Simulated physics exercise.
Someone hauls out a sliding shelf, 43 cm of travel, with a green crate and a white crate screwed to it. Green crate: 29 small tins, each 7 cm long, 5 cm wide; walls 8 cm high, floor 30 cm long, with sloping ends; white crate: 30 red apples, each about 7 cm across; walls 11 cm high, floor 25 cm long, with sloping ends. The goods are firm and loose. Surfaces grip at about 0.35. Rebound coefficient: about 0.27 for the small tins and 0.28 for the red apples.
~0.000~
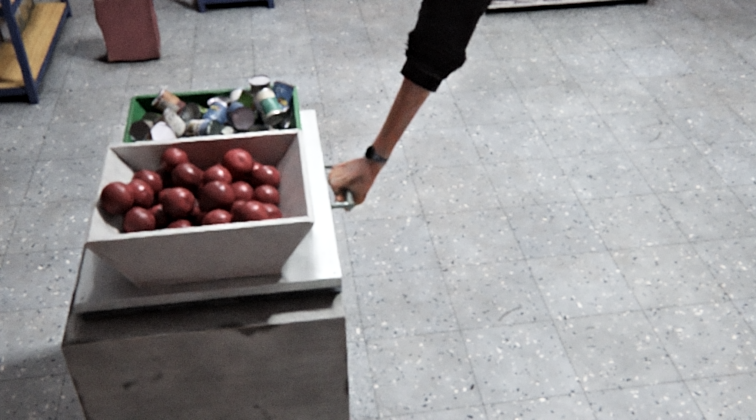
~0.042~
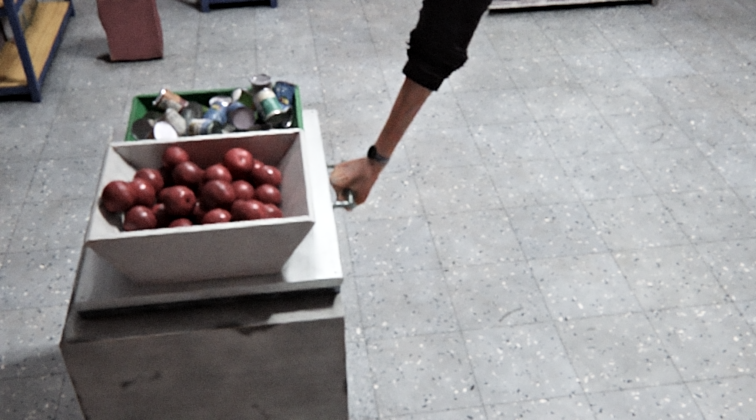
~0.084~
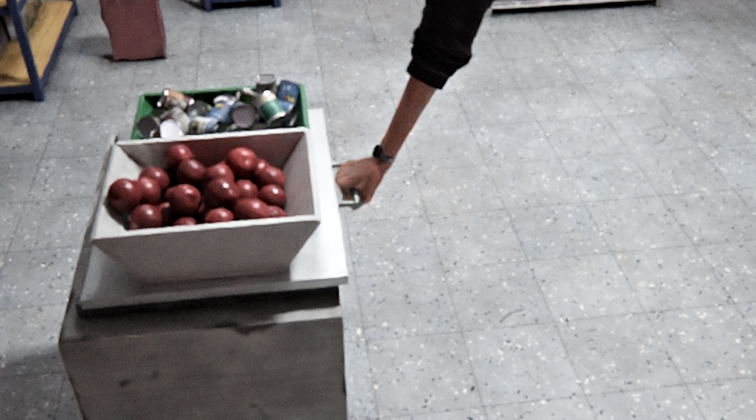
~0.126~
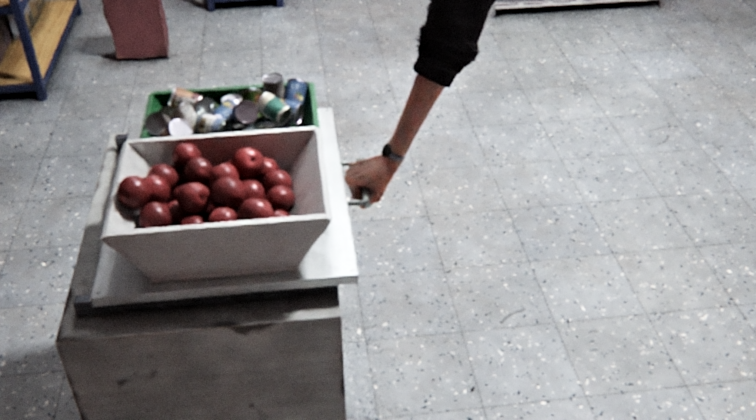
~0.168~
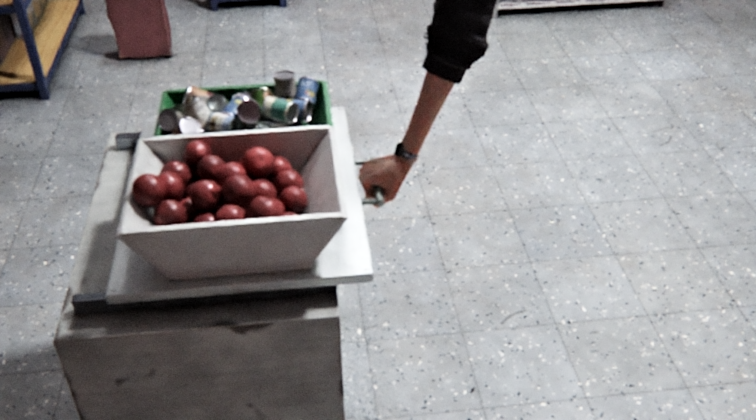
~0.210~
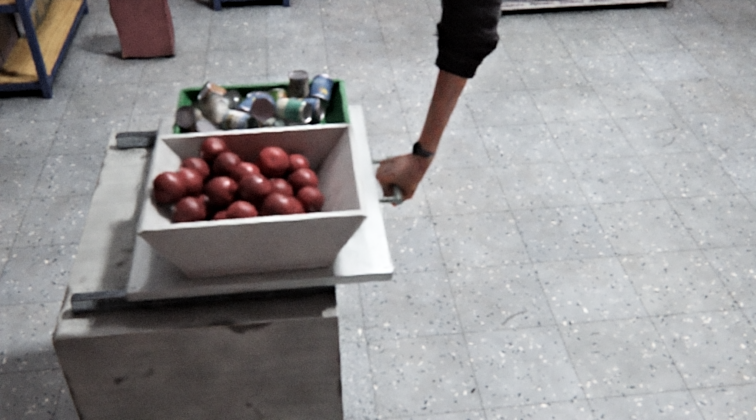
A dark-sleeved arm with a wristband reaches down from the top to grip a handle on the right side of a sliding shelf, seen from above in a room with a speckled grey tiled floor. On the shelf, a white crate of red apples sits in front of a green crate of small tins. The hand slowly draws the shelf a short way right across its cabinet, while the camera shifts slightly.
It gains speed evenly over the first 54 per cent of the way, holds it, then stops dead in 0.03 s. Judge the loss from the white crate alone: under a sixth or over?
Fewer than one in six of the red apples leave the white crate.
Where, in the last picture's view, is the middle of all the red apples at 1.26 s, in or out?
Near (427, 183).
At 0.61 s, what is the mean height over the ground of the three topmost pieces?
Some 96 cm up.
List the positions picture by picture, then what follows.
In the first frame (each is followed by its nearest rim corner in this view, unless another is named; the camera moves round a little), white crate, (89, 239); green crate (by its farthest rim corner), (292, 85); drawn out 0 cm; none out.
White crate, (90, 238); green crate, (294, 85); drawn out 0 cm, in the second frame.
White crate, (95, 236); green crate, (300, 84); drawn out 2 cm, in the third frame.
White crate, (106, 234); green crate, (309, 83); drawn out 4 cm, in the fourth frame.
White crate, (122, 231); green crate, (322, 81); drawn out 7 cm, in the fifth frame.
White crate, (143, 228); green crate, (339, 80); drawn out 11 cm; none out, in the sixth frame.
After 0.41 s, end of travel.
After 0.49 s, green crate 29 in, 0 out and white crate 30 in, 0 out.
After 0.61 s, green crate 28 in, 1 out and white crate 30 in, 0 out.
After 0.83 s, green crate 26 in, 3 out and white crate 30 in, 0 out.
When it is over (at 1.26 s), green crate 26 in, 3 out and white crate 30 in, 0 out. Asked share, 0 of 30, 0 per cent.
